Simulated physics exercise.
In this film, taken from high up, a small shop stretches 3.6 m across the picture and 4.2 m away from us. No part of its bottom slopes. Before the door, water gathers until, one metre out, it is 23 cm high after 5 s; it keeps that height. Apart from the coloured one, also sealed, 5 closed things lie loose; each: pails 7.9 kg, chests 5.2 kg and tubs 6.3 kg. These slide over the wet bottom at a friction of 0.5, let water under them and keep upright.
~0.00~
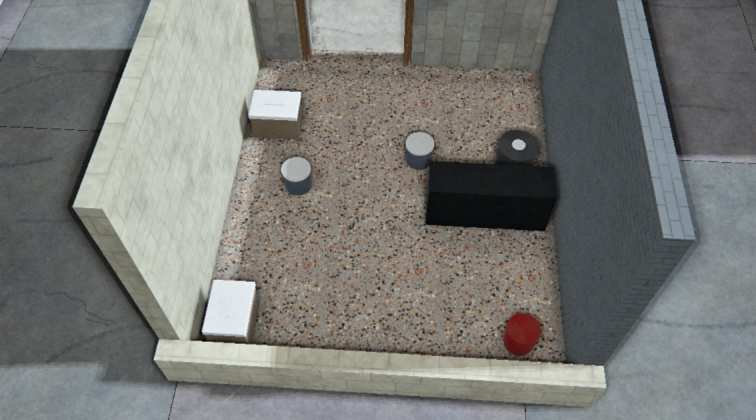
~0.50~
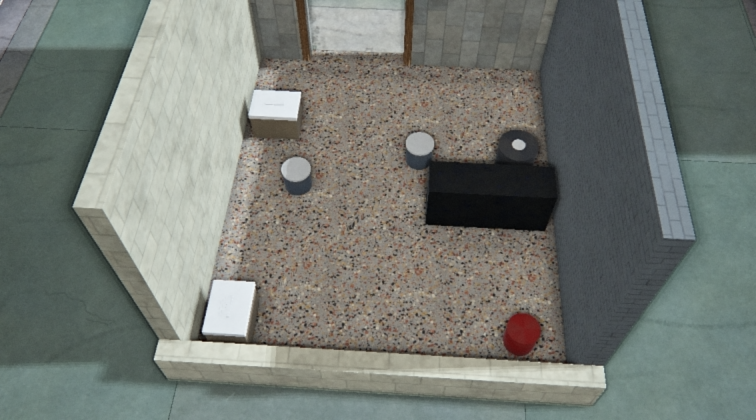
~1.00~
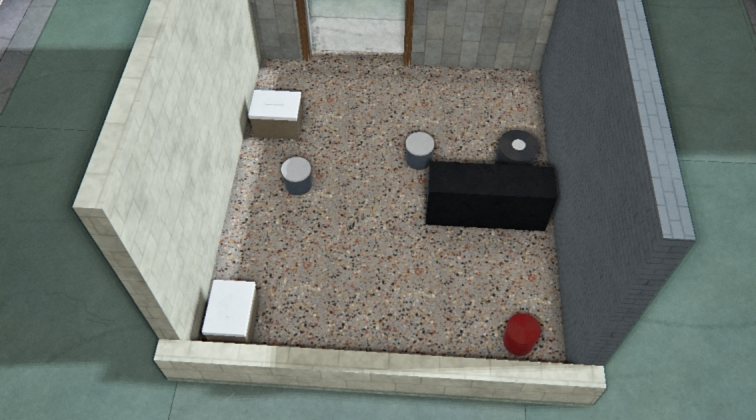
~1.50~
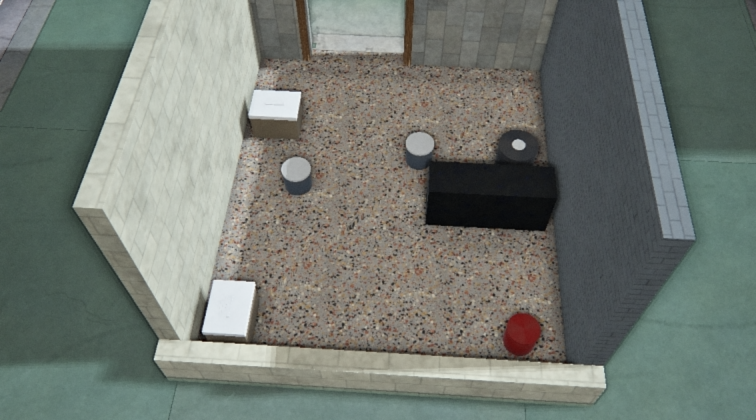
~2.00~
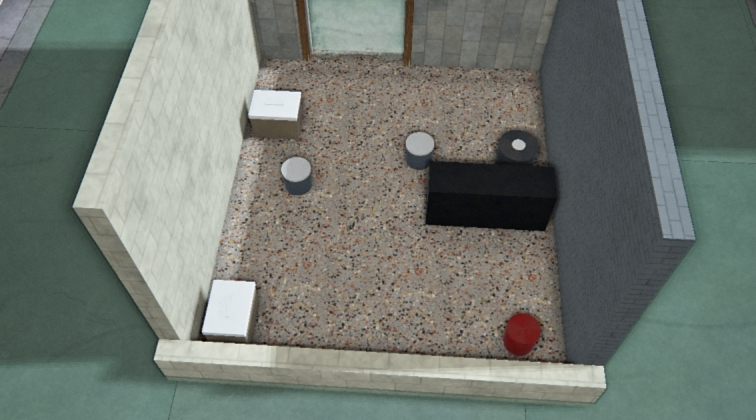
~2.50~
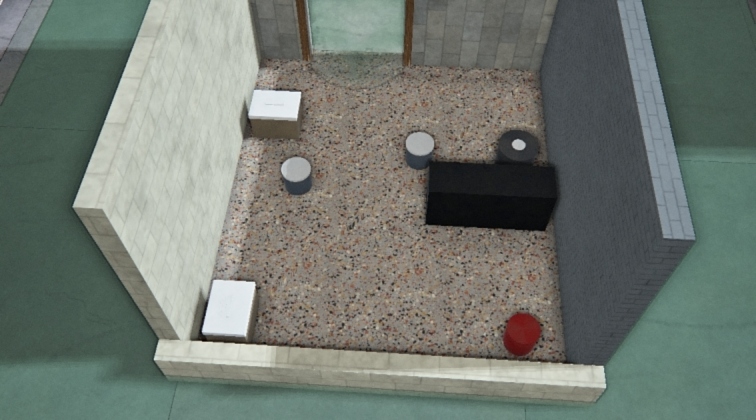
A small walled shop with a speckled pebbly floor and a doorway in the far wall is seen from high above. Two white-topped chests stand along the left wall, two grey tubs and a dark round one sit farther back near a long black block, and a red pail rests at lower right. Greenish water covers the ground outside, then spreads slightly through the doorway, while everything inside and the camera stay still.
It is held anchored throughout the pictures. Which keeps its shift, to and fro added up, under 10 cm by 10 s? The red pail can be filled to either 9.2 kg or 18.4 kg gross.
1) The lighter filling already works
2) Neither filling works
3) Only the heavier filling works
3.
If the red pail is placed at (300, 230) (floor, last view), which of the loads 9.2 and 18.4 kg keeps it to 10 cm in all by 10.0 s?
Short answer: Heavier load only.
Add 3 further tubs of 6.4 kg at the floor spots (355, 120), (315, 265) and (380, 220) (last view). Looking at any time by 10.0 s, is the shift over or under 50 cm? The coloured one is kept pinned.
In turn: Beyond it, beyond it, beyond it.
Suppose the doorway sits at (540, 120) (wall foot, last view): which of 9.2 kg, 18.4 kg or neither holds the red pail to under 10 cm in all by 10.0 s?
In that case the lighter option suffices.
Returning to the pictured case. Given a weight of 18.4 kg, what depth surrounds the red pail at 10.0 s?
Depth: Approx. 11 cm.
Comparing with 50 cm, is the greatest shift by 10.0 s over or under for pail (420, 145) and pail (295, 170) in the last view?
Falls short; exceeds it.
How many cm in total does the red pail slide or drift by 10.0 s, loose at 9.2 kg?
Some 40 cm in all.
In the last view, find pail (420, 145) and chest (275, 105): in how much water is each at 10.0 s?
Close to 8 and 13 centimetres.
After 3.5 s the red pail would be 0 cm from its start with 9.2 kg and 0 cm from its start with 18.4 kg; 0 cm of water round it then.
After 4.5 s the red pail would be 0 cm from its start with 9.2 kg and 0 cm from its start with 18.4 kg; 0 cm of water round it then.
After 7.0 s the red pail would be 0 cm from its start with 9.2 kg and 0 cm from its start with 18.4 kg; 2 cm of water round it then.
After 10.0 s the red pail would be 37 cm from its start with 9.2 kg and 0 cm from its start with 18.4 kg; 11 cm of water round it then.
